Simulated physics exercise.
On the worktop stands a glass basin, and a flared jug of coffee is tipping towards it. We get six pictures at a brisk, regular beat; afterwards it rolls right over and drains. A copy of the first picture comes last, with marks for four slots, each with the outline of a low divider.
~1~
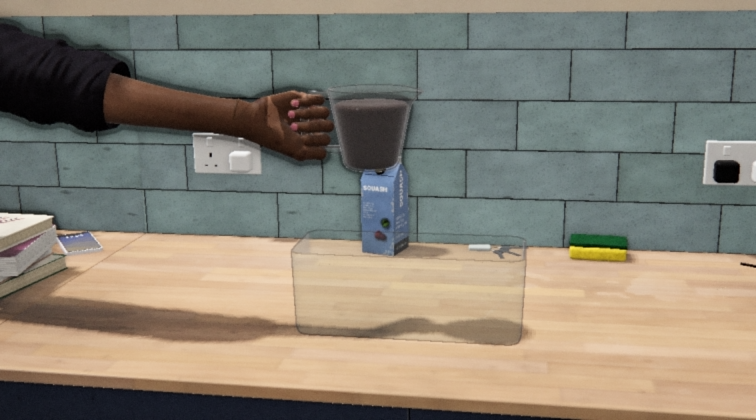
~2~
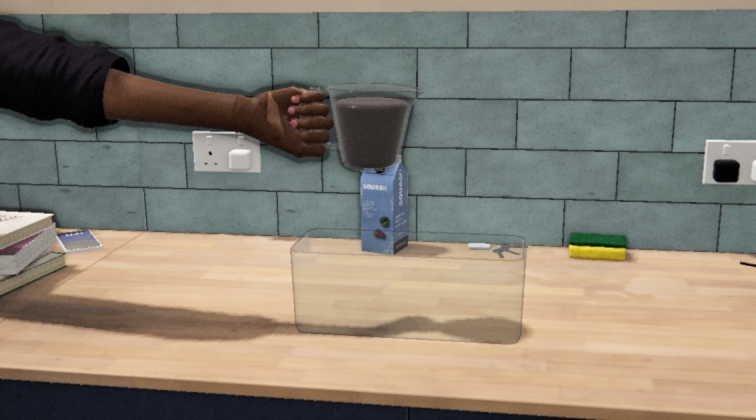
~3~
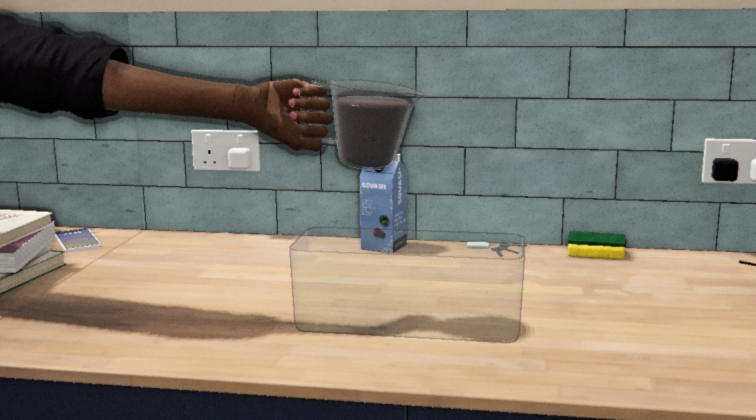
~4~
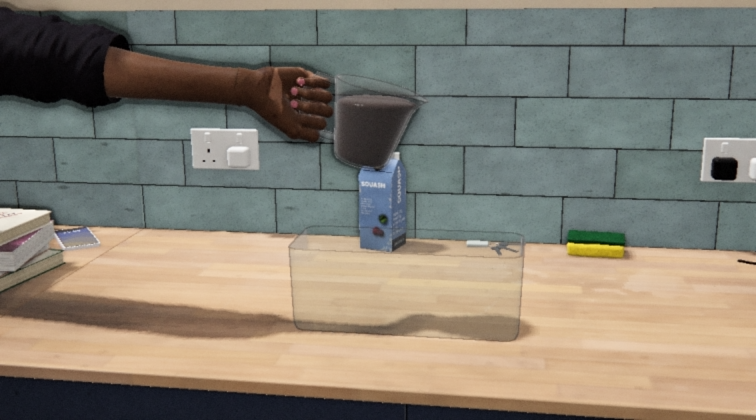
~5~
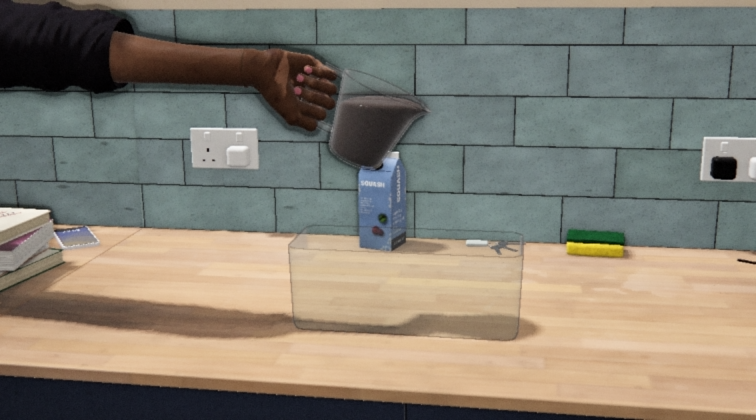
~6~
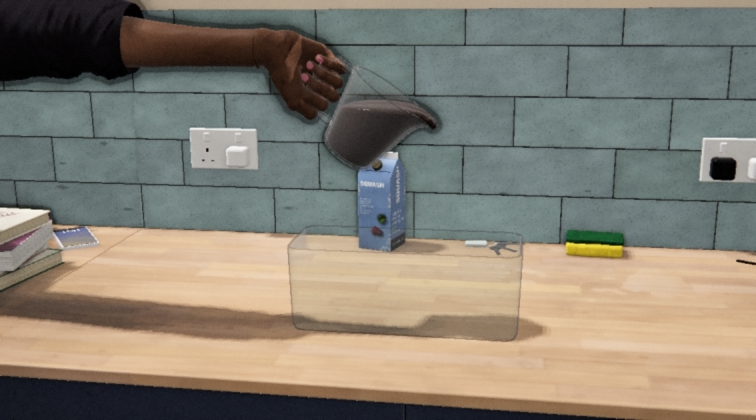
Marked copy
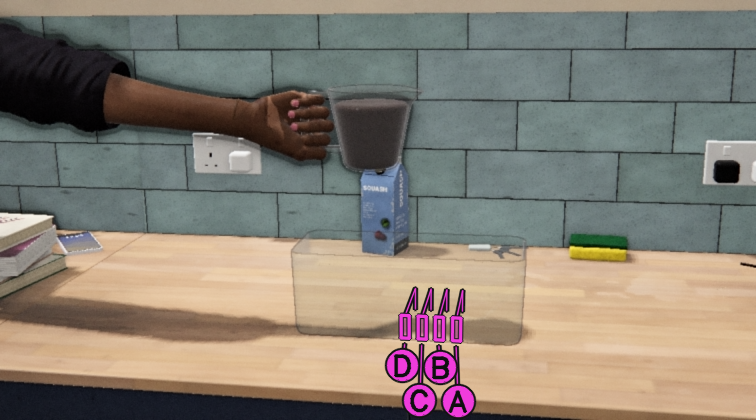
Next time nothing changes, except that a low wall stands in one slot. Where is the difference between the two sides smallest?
Use position A.
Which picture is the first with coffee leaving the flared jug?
Picture 6.
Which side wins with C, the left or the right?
The right side.
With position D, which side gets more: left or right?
The right one.
On the marked copy, A at (456, 346); B at (438, 345); C at (421, 344); D at (404, 344).
Choosing A, about 53 % ends left of the wall and 45 % right of it.
Choosing B, about 32 % ends left of the wall and 67 % right of it.
Choosing C, about 14 % ends left of the wall and 84 % right of it.
Choosing D, about 13 % ends left of the wall and 84 % right of it.
